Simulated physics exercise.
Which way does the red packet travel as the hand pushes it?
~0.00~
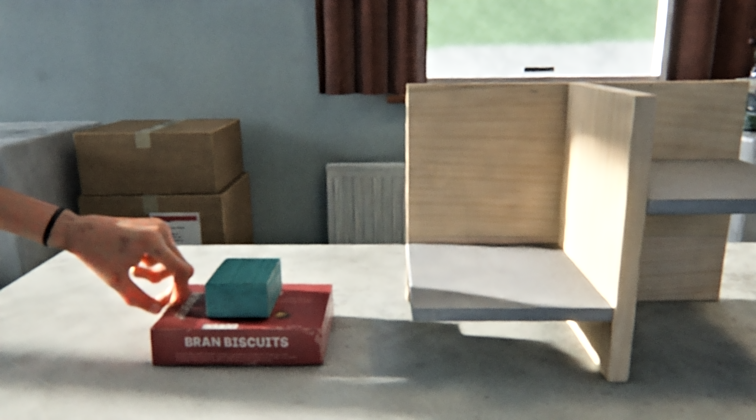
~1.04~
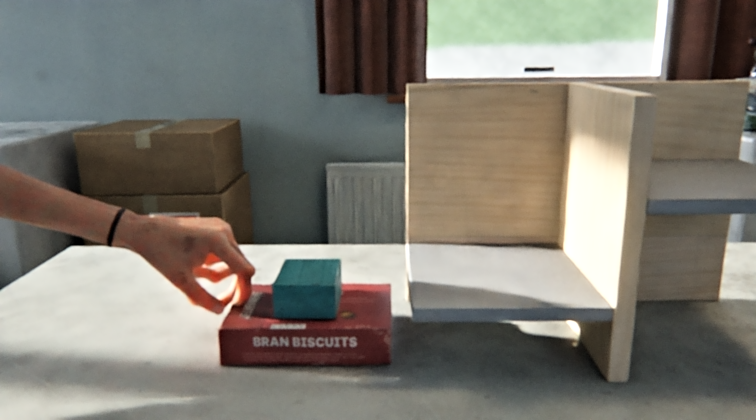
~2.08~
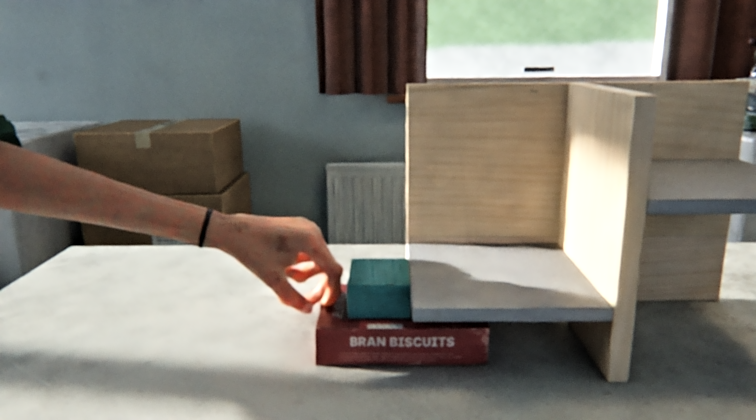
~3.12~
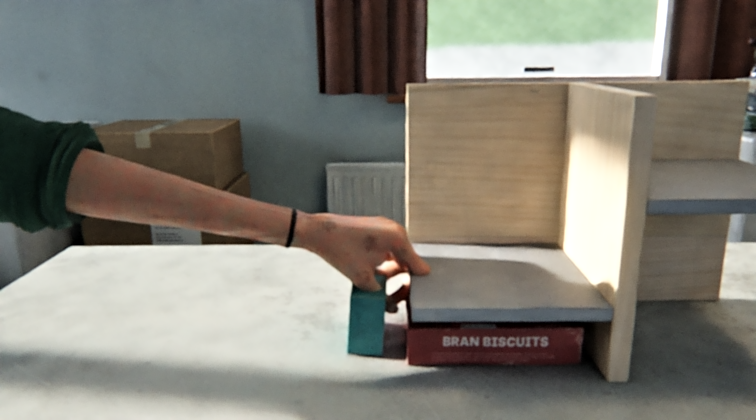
The red packet moves to the right, sliding into the gap beneath the shelf.
On a pale tabletop in a room with stacked cardboard boxes and a window, a turquoise block rests on a flat red packet labelled bran biscuits. A hand reaching in from the left pushes the packet to the right, towards the low gap beneath a wooden shelf, and the block rides along on top. As the packet starts to slide under the shelf, the block comes up against the shelf's edge. The hand keeps pushing, and the packet goes in underneath while the block is scraped off, ending upended on its left, just outside the opening.
